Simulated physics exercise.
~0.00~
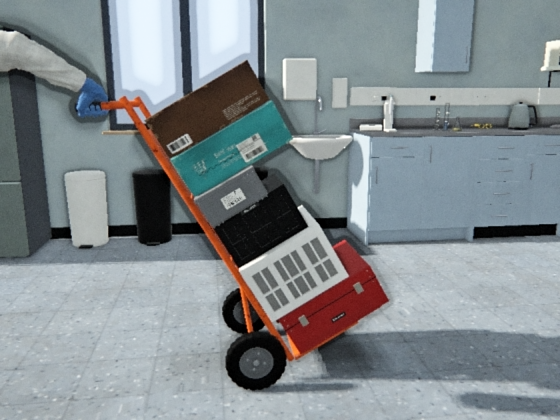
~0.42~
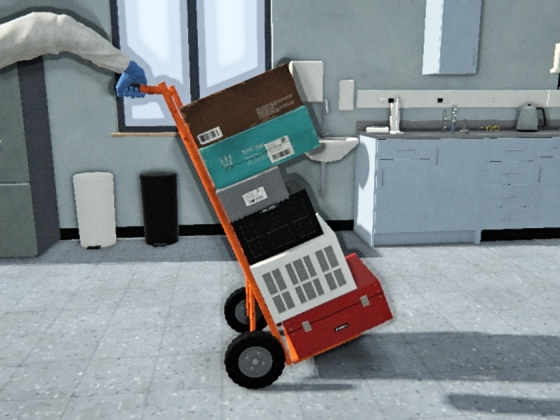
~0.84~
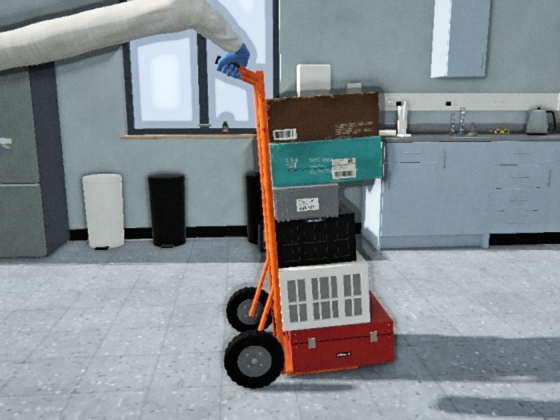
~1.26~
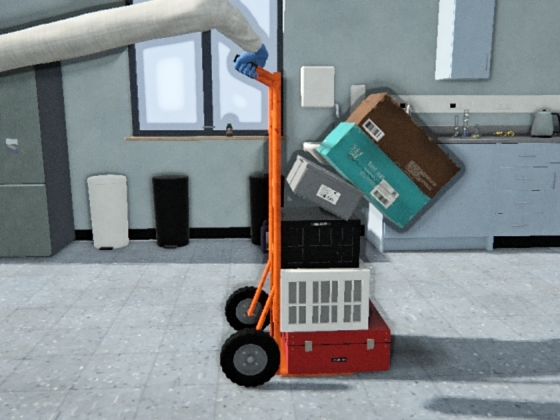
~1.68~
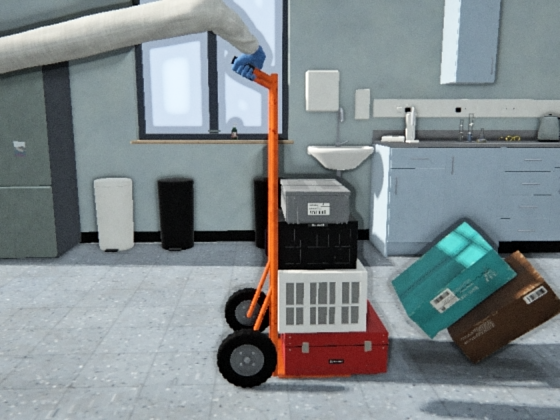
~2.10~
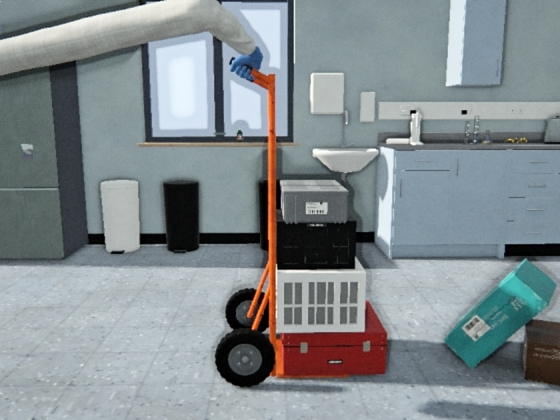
The clip shows a gloved hand swinging a loaded orange sack truck upright, whereupon the brown box, turquoise parcel and grey tote tip to the right. The box and parcel tumble to the floor, while the tote settles back above the black crate, white crate and red toolbox.
